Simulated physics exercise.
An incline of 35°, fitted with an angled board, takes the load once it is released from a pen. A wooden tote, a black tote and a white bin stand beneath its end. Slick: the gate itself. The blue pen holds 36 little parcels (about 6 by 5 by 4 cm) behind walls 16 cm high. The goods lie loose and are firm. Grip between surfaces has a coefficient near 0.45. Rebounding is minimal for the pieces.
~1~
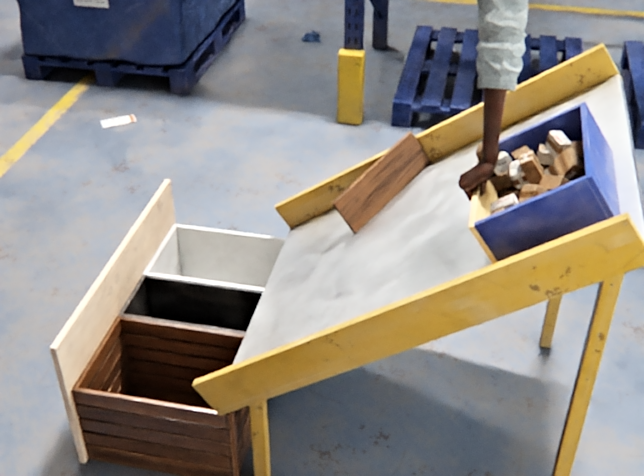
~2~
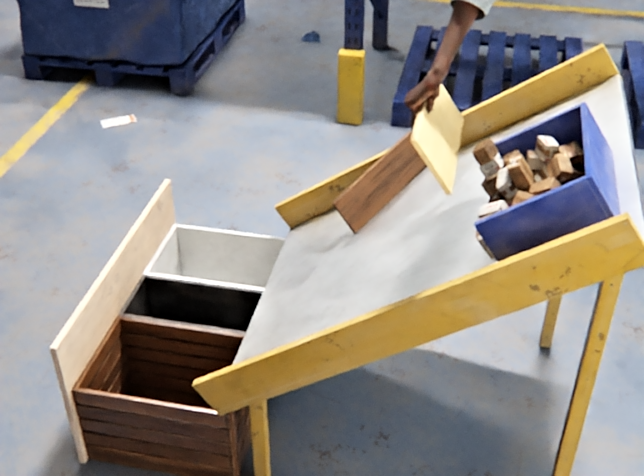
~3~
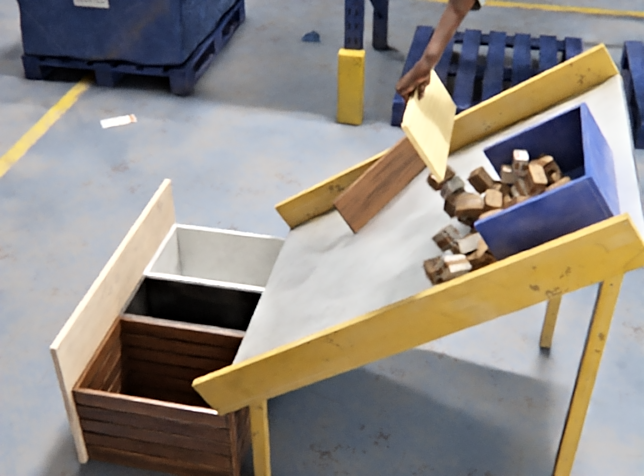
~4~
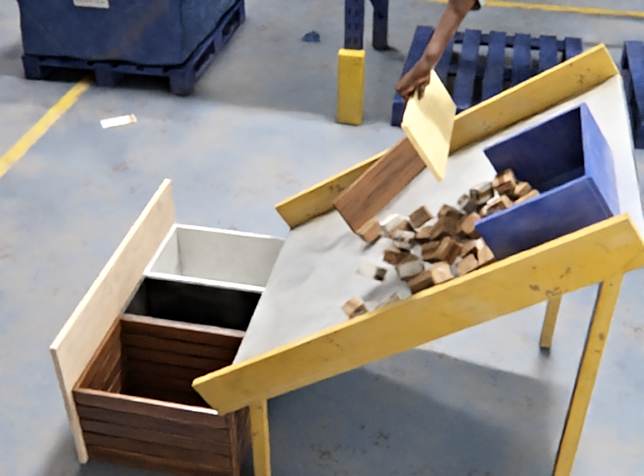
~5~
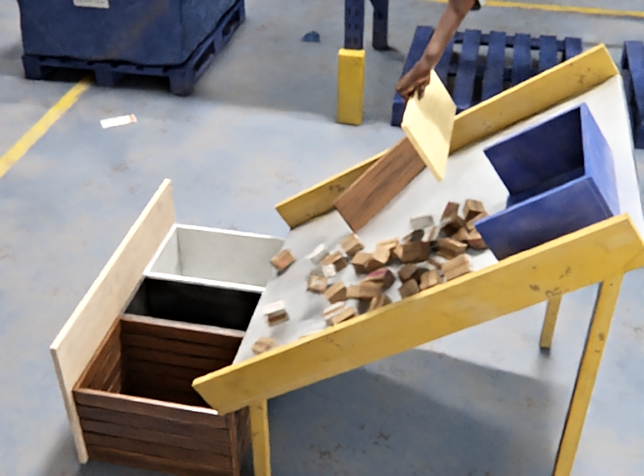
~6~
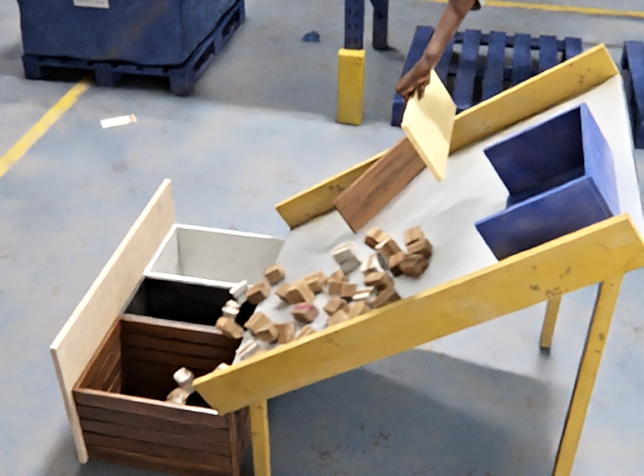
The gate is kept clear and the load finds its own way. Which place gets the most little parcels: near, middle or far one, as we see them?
The biggest heap ends up in the first one from us - the wooden tote.
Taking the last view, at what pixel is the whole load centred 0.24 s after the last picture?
I'd say close to (198, 350).
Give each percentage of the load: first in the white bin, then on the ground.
About 5 in a hundred first and about 0 in a hundred second.
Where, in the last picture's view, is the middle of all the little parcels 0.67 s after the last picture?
Somewhere about (149, 398) in pixels.
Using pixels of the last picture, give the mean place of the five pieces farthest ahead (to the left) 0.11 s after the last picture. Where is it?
Mean place: Roughly (170, 364).
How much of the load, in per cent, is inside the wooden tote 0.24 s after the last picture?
Estimated fraction: Some 35 percent.
Then, 0.11 s after the last picture, 8 in the wooden tote, 3 in the black tote, 1 in the white bin, 21 on the slope and 3 in the air.
Then, 0.24 s after the last picture, 12 in the wooden tote, 6 in the black tote, 1 in the white bin, 11 on the slope and 6 in the air.
Then, 0.43 s after the last picture, 22 in the wooden tote, 12 in the black tote, 1 in the white bin and 1 in the air.
Outcome (0.67 s after the last picture), 23 in the wooden tote, 12 in the black tote and 1 in the white bin.
